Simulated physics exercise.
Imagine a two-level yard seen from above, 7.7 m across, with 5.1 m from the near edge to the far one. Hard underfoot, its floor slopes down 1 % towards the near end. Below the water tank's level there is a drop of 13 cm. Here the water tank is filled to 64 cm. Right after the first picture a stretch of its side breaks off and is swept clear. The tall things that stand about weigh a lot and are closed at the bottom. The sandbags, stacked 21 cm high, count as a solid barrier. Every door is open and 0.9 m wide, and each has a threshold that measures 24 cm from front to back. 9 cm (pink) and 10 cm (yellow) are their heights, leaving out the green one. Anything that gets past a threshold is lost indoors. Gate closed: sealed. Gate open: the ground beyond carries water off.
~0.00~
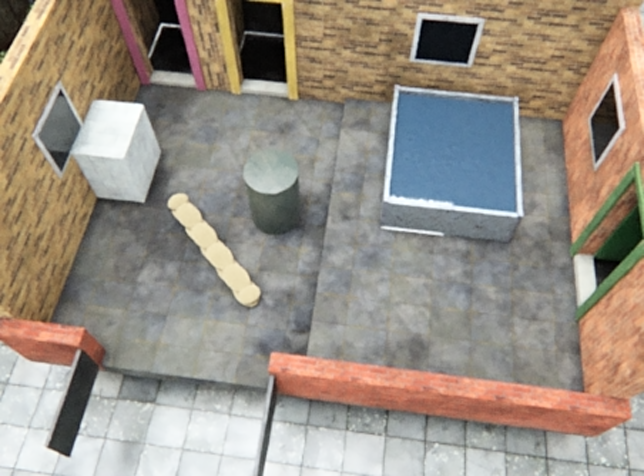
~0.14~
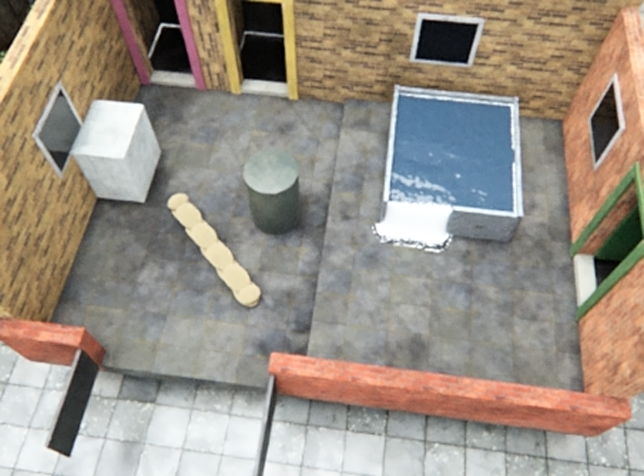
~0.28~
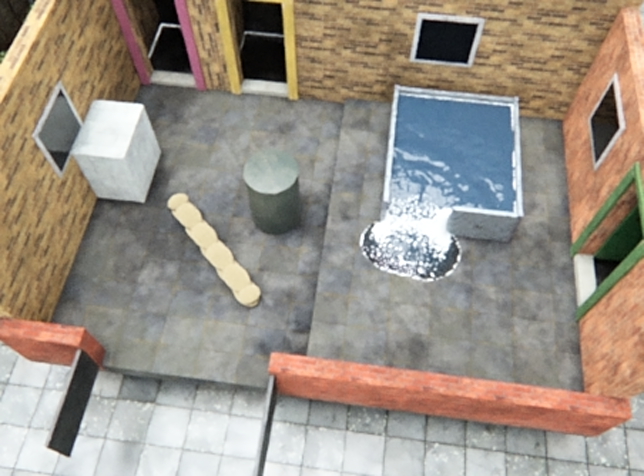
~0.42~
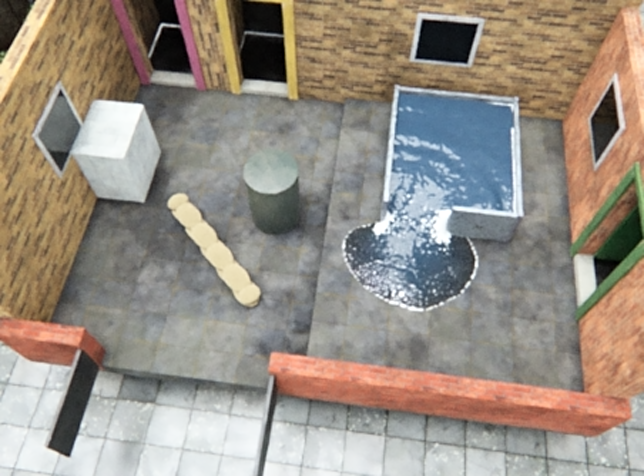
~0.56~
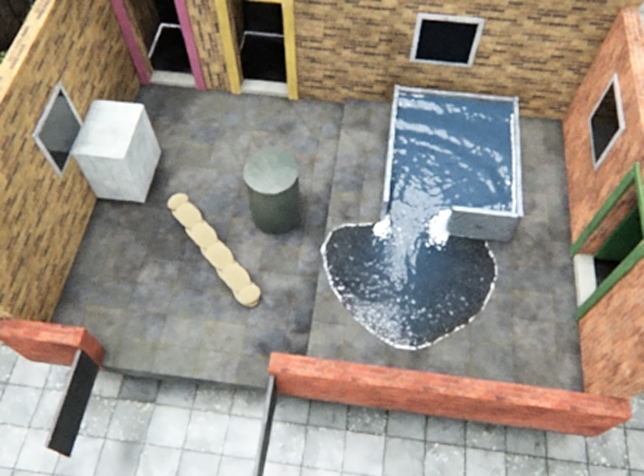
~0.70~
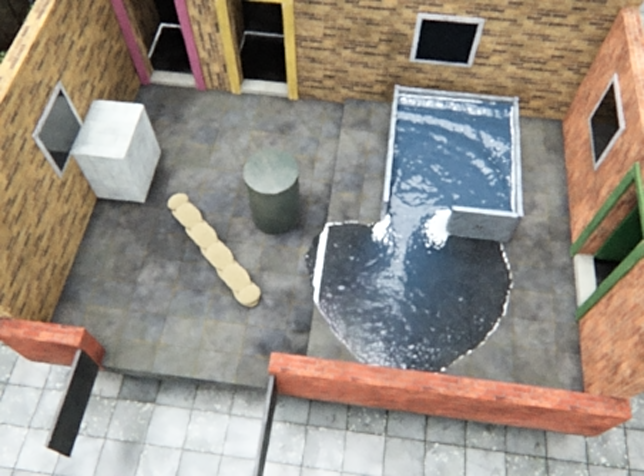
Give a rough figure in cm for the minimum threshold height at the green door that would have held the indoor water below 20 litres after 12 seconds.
6 cm.
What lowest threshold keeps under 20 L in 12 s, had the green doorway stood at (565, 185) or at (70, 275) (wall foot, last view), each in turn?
Around 8.5 and 7.0 cm respectively.
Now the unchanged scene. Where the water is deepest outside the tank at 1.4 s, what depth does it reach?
Max depth: Near 36 cm.
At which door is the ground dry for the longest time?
Pink.
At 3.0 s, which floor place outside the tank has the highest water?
Around (577, 408).
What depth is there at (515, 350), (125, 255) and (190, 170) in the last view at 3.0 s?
First spot about 7 cm, second about 0 cm, third about 0 cm.
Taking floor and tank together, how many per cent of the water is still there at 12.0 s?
I'd estimate some 70 in a hundred.
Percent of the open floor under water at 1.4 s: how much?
Wet share: Near 25 %.
After 1.4 s water covers 25 % of the floor, deepest (36 cm) near (402, 237); it has not reached the green door.
After 3.0 s water covers 40 % of the floor, deepest (30 cm) near (577, 408); 7 cm at the green door, 0 litres in over its 13 cm threshold.
After 12.0 s water covers 85 % of the floor, deepest (10 cm) near (378, 382); 9 cm at the green door, 0 litres in over its 13 cm threshold.
At the green door as built, the water arrived by 2.7 s and peaked near 11 cm at 10.8 s.
With a threshold of 5.5 cm, 28 litres would have come in within the 12 s; with 7.5 cm, 10 litres. So under 20 litres takes about 6 cm.
